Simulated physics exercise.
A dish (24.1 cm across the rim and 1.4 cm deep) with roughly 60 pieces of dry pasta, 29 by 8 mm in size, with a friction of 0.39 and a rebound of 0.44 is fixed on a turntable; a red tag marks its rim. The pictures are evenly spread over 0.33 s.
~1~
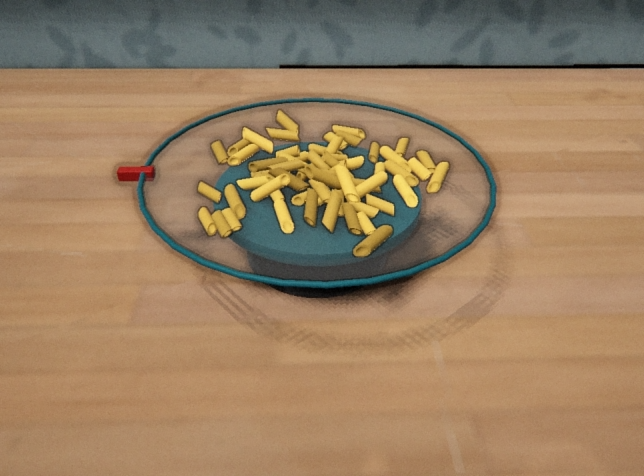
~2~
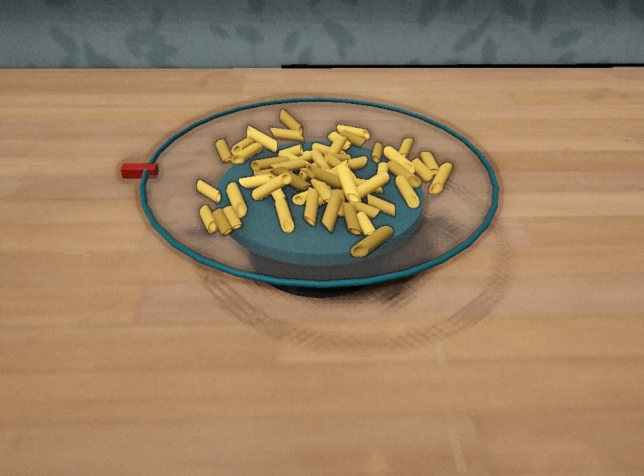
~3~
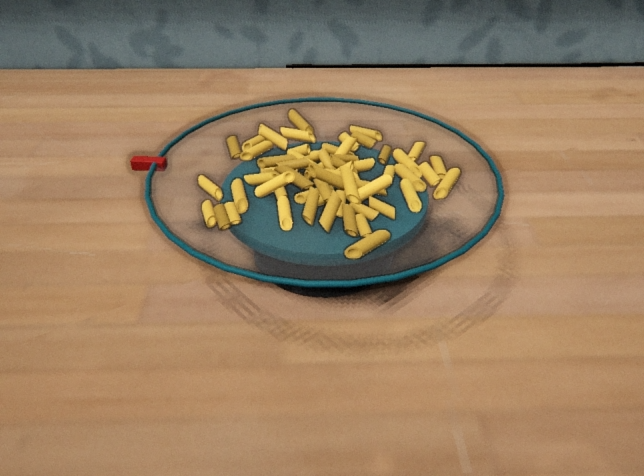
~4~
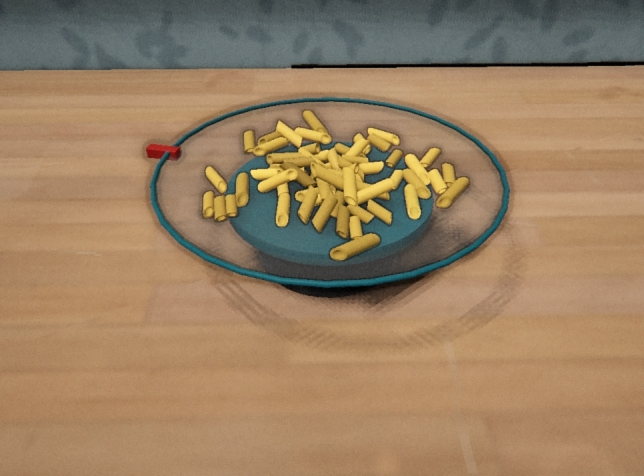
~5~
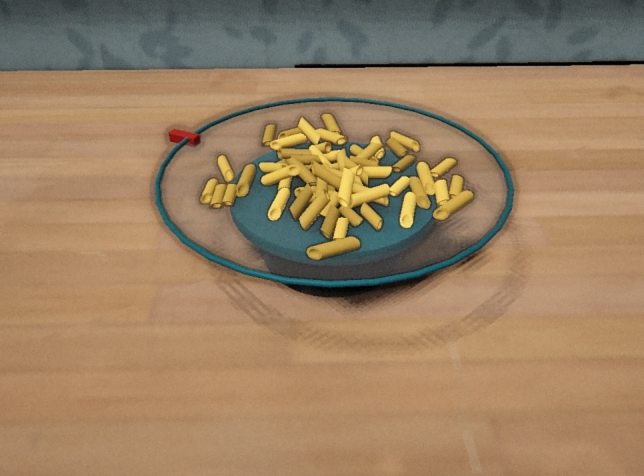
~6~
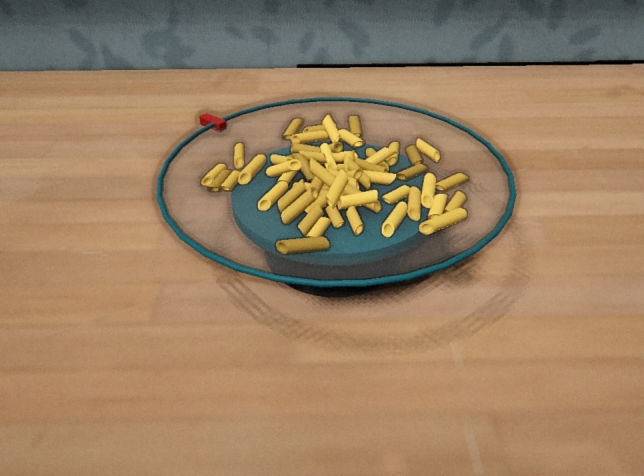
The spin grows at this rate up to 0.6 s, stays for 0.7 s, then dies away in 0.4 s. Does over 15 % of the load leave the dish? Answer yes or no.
Share that leaves it, set against 15 %: Yes.
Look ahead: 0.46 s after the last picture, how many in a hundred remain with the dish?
About 95 per cent.
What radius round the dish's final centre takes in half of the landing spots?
About 20 cm.
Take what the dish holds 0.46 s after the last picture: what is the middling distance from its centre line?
Roughly 6.0 cm.
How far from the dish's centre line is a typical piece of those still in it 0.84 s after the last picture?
Roughly 3.5 cm.
Then, 0.46 s after the last picture, dish 95 %, in the air 5 %; middle of the pieces not yet landed near (334, 175).
Then, 0.84 s after the last picture, fallen right of where it stops 5 %, fallen left of where it stops 10 %, fallen behind where it stops 20 %, fallen in front of where it stops 10 %, dish 55 %; middle of the pieces not yet landed near (335, 179).
Then, 1.19 s after the last picture, fallen right of where it stops 5 %, fallen left of where it stops 10 %, fallen behind where it stops 25 %, fallen in front of where it stops 10 %, dish 50 %; middle of the pieces not yet landed near (308, 169).
Then, 1.52 s after the last picture, fallen right of where it stops 5 %, fallen left of where it stops 10 %, fallen behind where it stops 25 %, fallen in front of where it stops 10 %, dish 50 %; middle of the pieces not yet landed near (322, 164).
In the end, fallen right of where it stops 5 %, fallen left of where it stops 10 %, fallen behind where it stops 25 %, fallen in front of where it stops 10 %, dish 50 %.
